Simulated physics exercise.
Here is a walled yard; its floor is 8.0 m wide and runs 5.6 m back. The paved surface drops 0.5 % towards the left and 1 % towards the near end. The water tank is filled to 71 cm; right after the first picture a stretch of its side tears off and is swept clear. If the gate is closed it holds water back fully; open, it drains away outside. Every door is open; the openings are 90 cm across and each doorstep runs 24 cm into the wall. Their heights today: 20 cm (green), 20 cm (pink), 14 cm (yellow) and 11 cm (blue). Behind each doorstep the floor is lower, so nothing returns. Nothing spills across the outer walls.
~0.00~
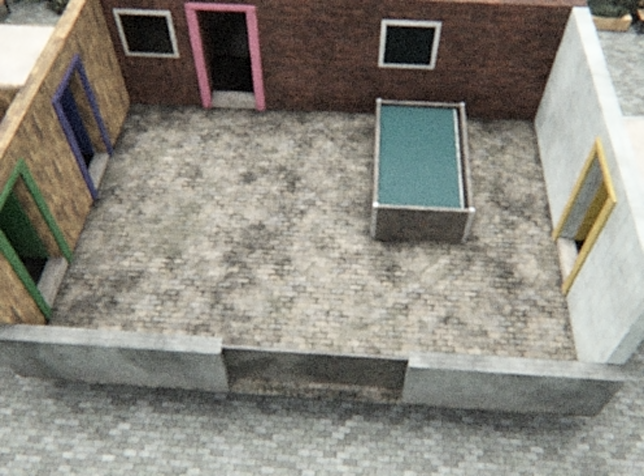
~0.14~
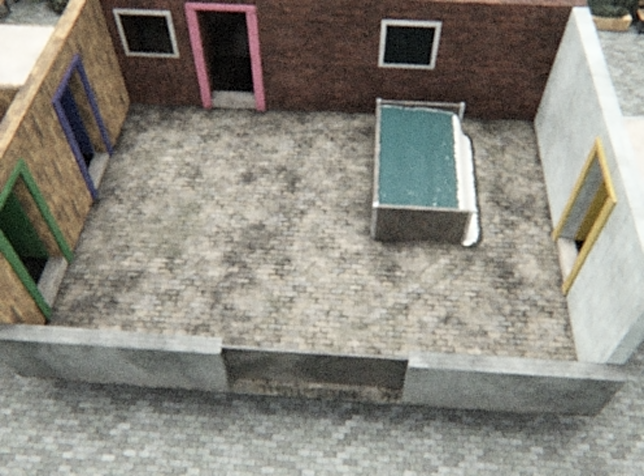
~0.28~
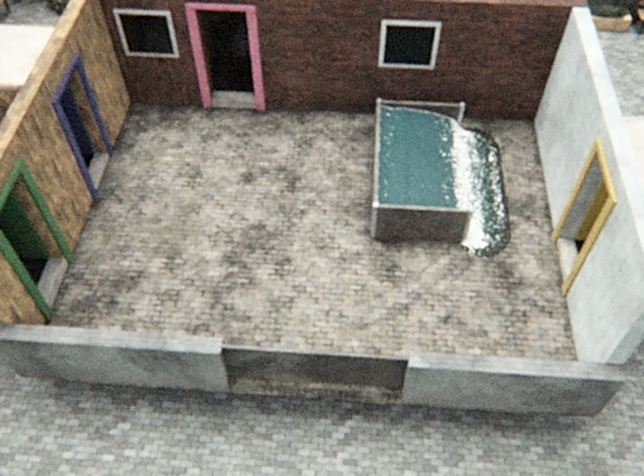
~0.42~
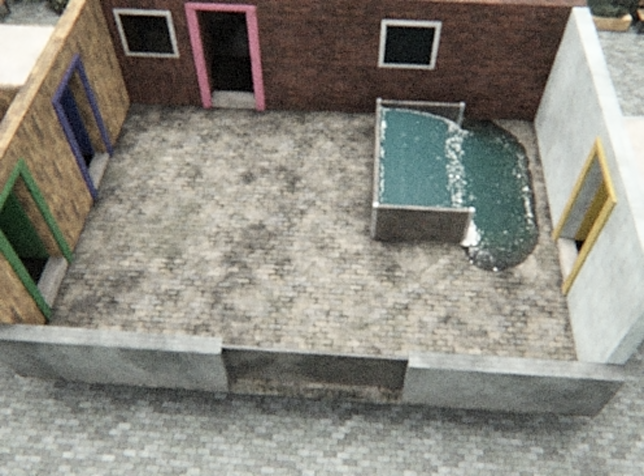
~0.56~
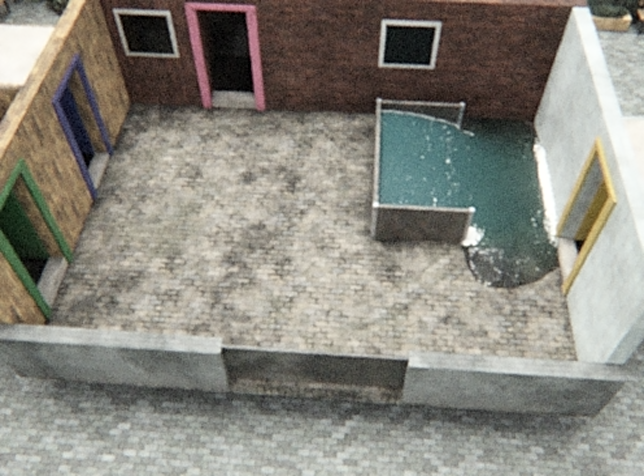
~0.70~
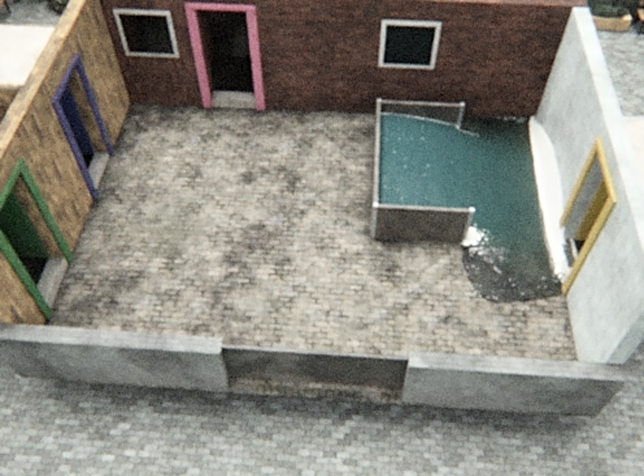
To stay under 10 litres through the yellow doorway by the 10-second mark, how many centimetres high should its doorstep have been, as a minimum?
Close to 28 cm is just enough.
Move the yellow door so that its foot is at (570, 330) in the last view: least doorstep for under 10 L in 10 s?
About 14.5 cm.
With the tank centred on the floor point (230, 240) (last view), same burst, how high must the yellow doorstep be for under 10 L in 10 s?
Then roughly 27 cm.
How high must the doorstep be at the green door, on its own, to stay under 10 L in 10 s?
About 10.5 cm at green.
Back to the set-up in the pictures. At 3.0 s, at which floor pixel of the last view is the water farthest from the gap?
At about (301, 371).
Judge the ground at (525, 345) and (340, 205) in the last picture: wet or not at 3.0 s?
In that order: Under water, dry.
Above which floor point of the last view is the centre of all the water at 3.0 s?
At about (469, 210).
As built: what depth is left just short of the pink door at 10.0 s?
Some 1.0 cm.
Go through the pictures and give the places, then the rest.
In the first picture, still water, 71 cm deep, in the water tank at (421, 155); the yellow door at (580, 225) is dry.
In the second picture, water pours out at (460, 177) and has run 0.3 m, to (476, 240); about 9 cm deep outside, 71 cm at the back.
In the third picture, water pours out at (459, 178) and has run 0.7 m, to (505, 239); about 12 cm deep outside, 66 cm at the back.
In the fourth picture, the front is at (532, 205), 1.3 m from the gap at (459, 179); 3.6 m2 of floor is wet, 60 cm left at the back.
In the fifth picture, the gap is at (459, 180), the front 1.6 m out at (559, 256); the back of the water tank holds 59 cm.
In the sixth picture, water pours out at (459, 180) and has run 1.8 m, to (564, 287); about 12 cm deep outside, 53 cm at the back; water is at the yellow door at (580, 225).
After 1.4 s water covers 15 % of the floor, deepest (50 cm) near (531, 121); 27 cm at the yellow door, 25 litres in over its 14 cm doorstep.
After 3.0 s water covers 35 % of the floor, deepest (30 cm) near (553, 388); 15 cm at the yellow door, 78 litres in over its 14 cm doorstep.
After 10.0 s water covers 85 % of the floor, deepest (14 cm) near (154, 361); 6 cm at the yellow door, 80 litres in over its 14 cm doorstep.
At the yellow door as built, the water arrived by 0.7 s and peaked near 27 cm at 1.4 s.
Run again over the same 10 s with other heights there, 25 litres in over 23 cm, 4 litres over 31 cm. The limit of 10 litres is kept from about 28 cm up.
